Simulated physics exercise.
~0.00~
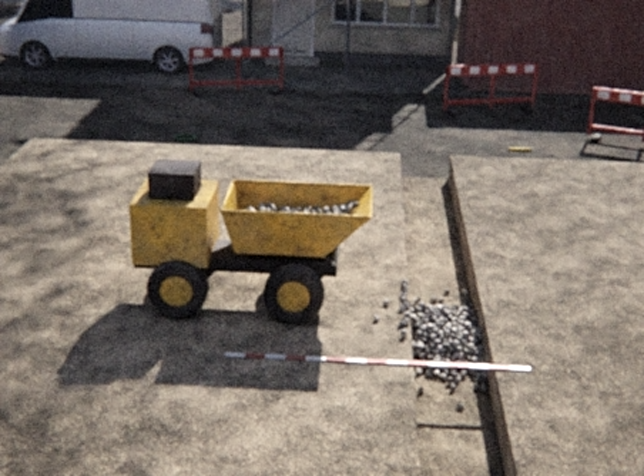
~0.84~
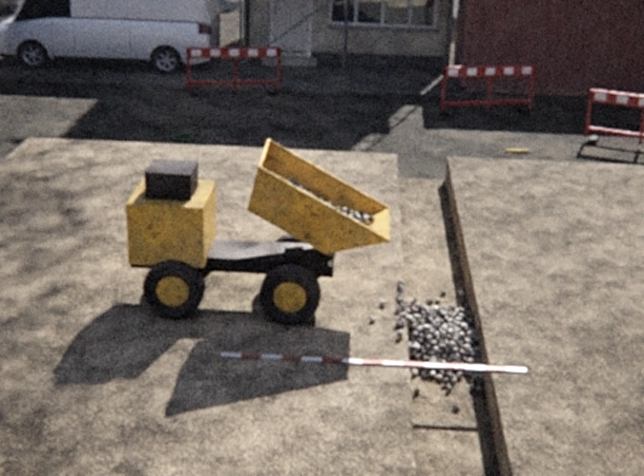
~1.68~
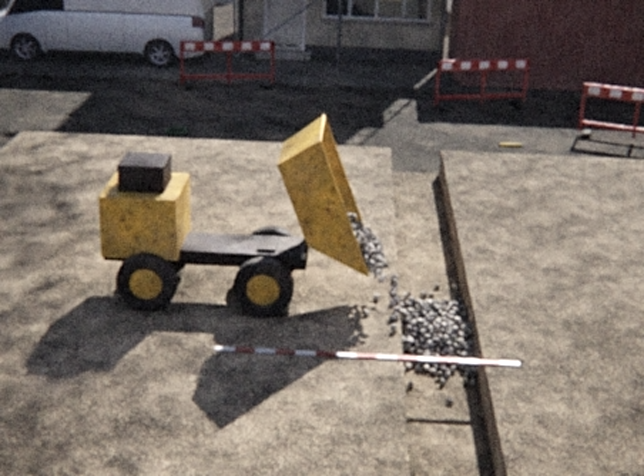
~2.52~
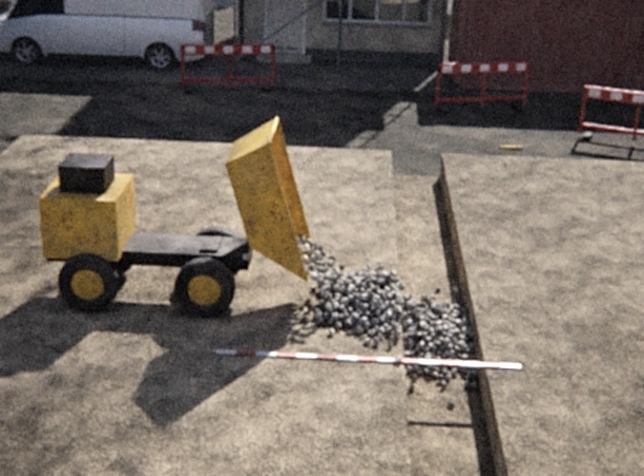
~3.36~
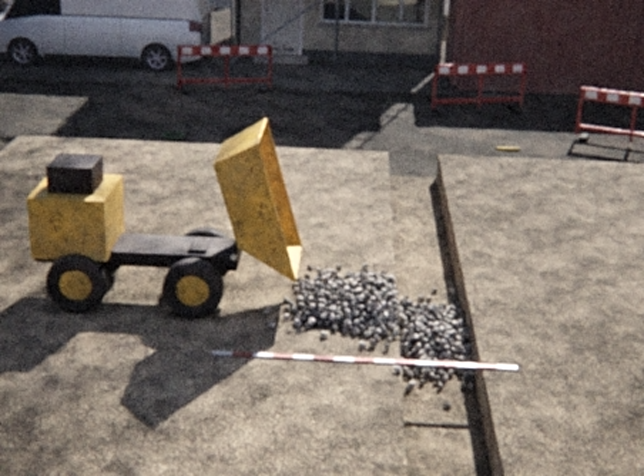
A yellow dumper with black wheels tips its skip steeply toward a trench at right, then rolls left as grey stones slide out, leaving most of them heaped short of the edge beside the earlier pile, the skip still raised and empty.
